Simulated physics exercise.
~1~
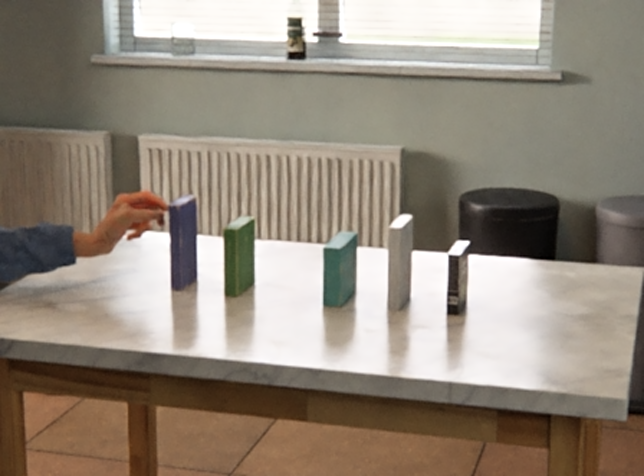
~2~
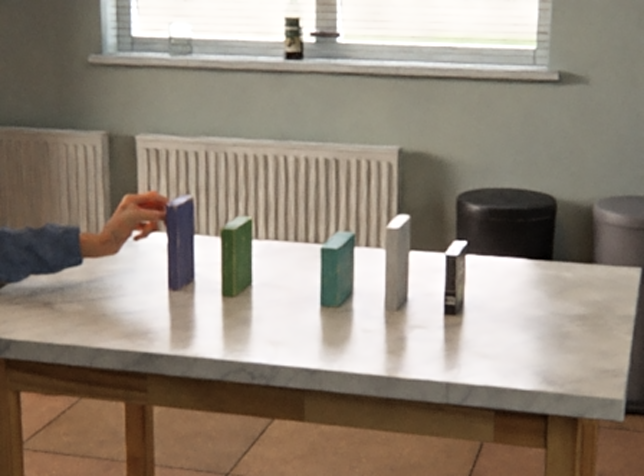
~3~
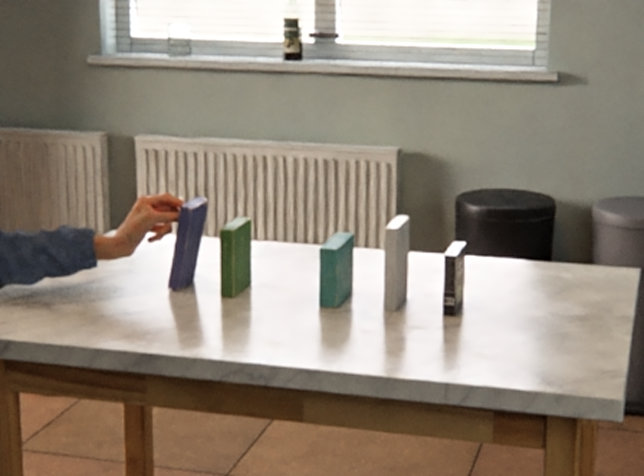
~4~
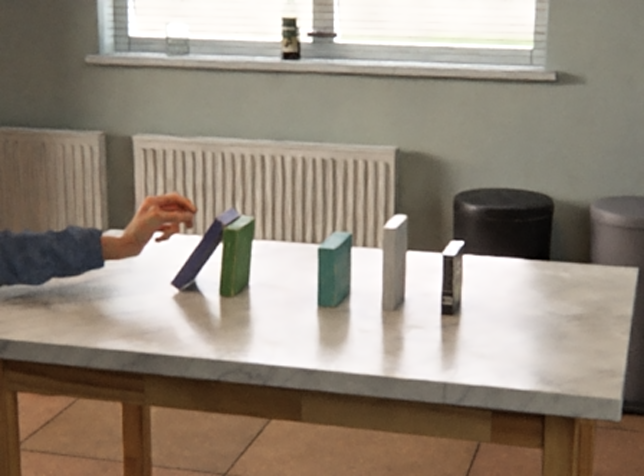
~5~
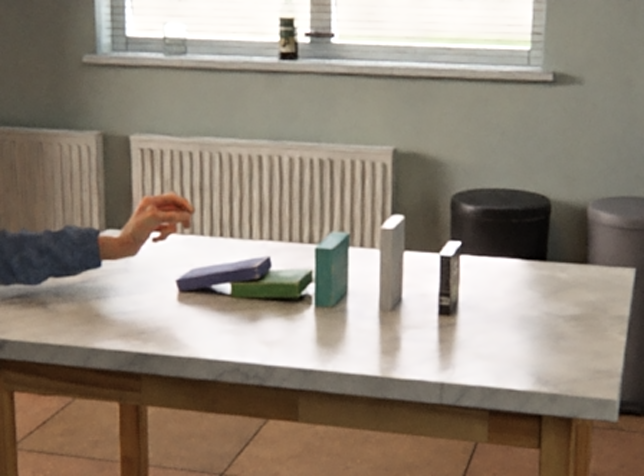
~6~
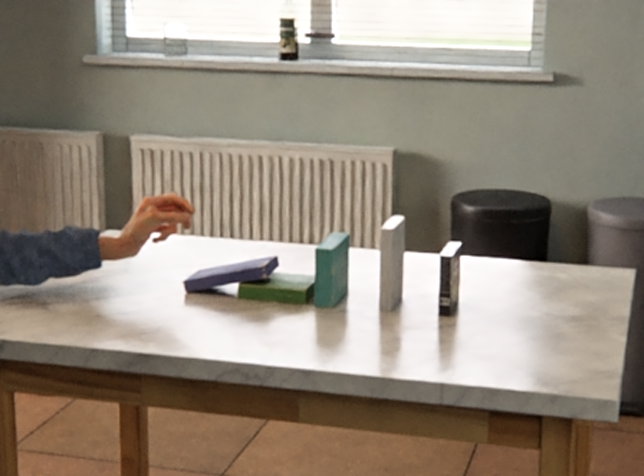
Hand tipping a blue block rightward into a green board, both toppling flat while turquoise, white and black pieces stay standing.
